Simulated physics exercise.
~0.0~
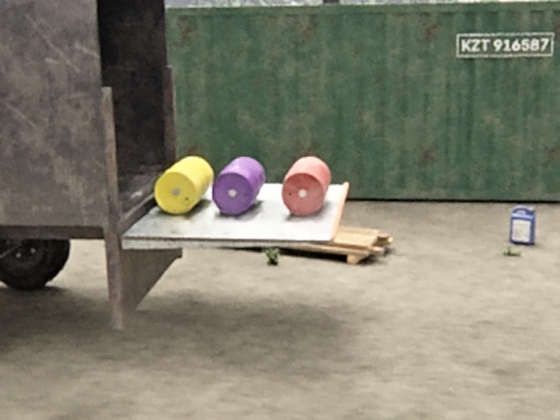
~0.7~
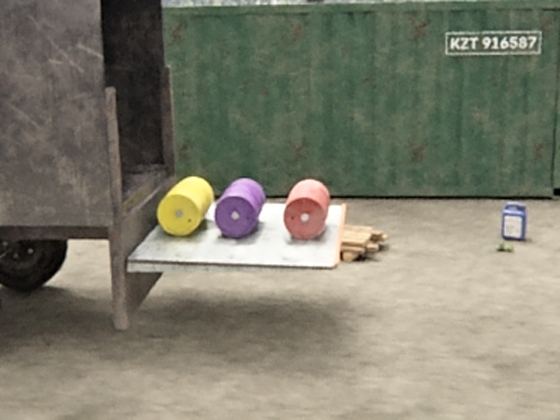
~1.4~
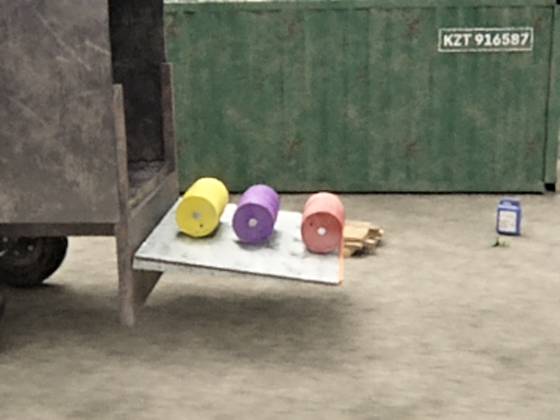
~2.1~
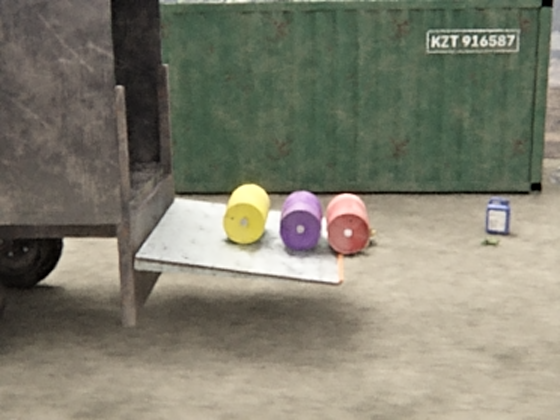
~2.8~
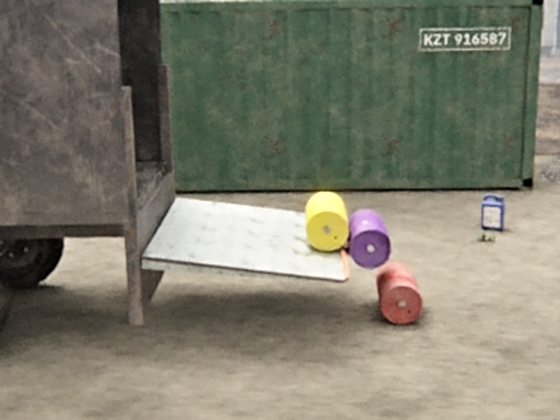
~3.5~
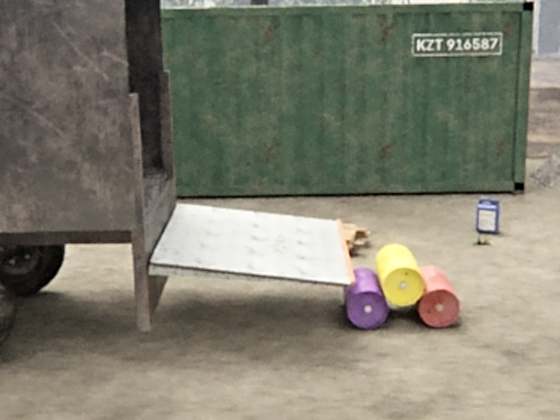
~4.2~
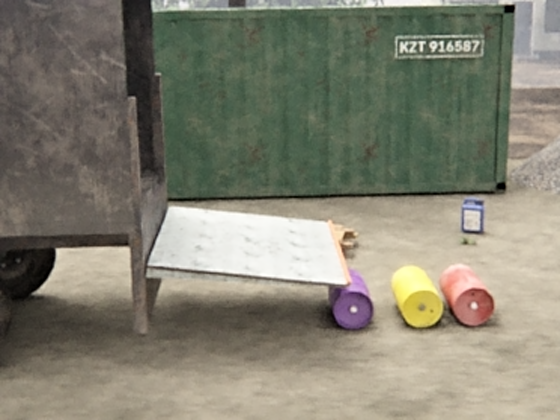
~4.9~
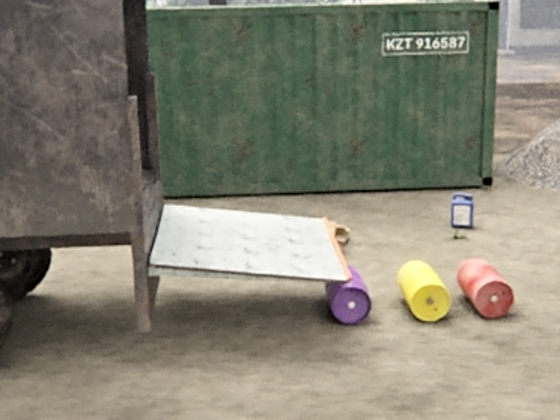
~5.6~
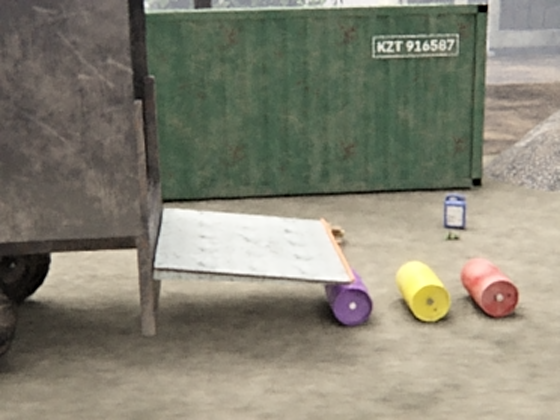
In a yard beside a green shipping container, a lorry's lift plate sinks and tilts, and three drums roll right and drop off its edge, red first, then purple and yellow, ending still on the ground with purple by the plate's edge, yellow further right and red furthest.
